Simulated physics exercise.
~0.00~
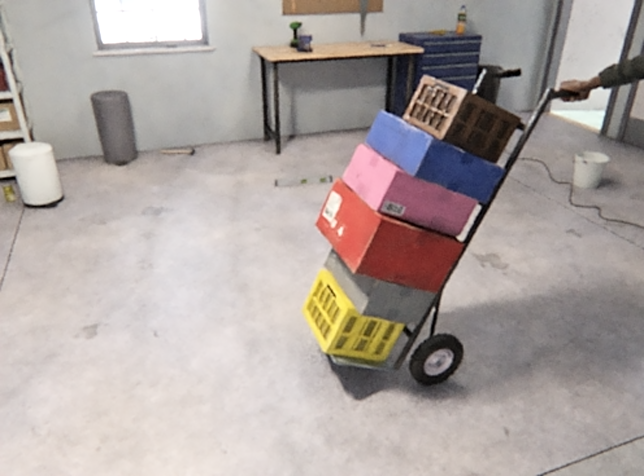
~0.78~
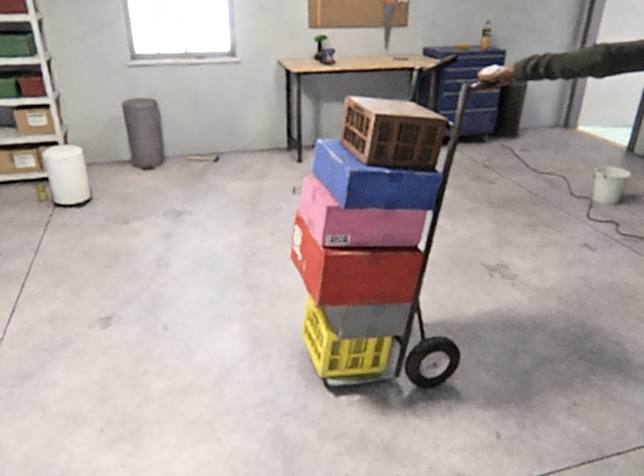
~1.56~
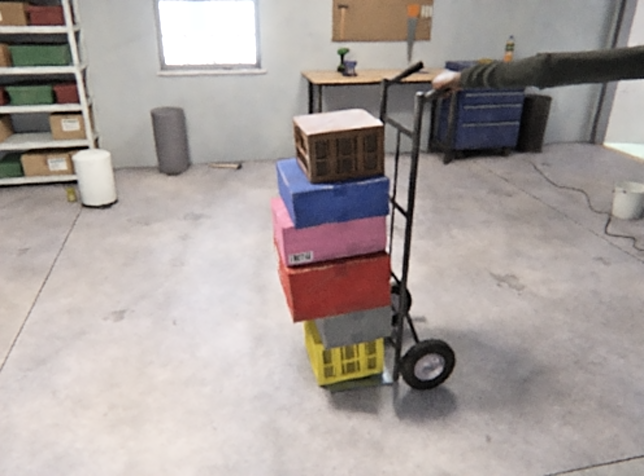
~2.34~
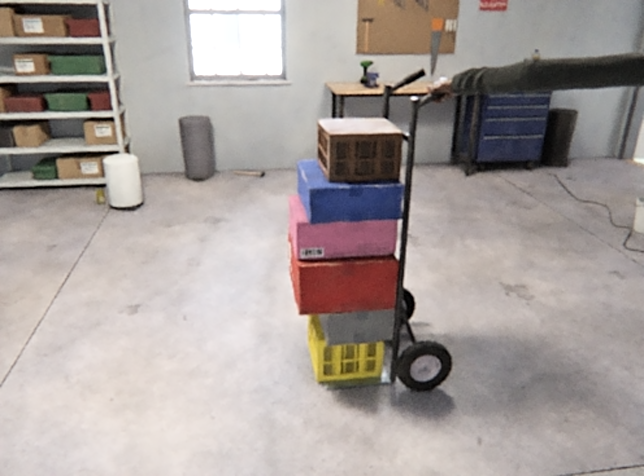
Stacked boxes and crates on a tilted sack truck swinging upright under a person's hand, ending standing with the whole stack aboard.
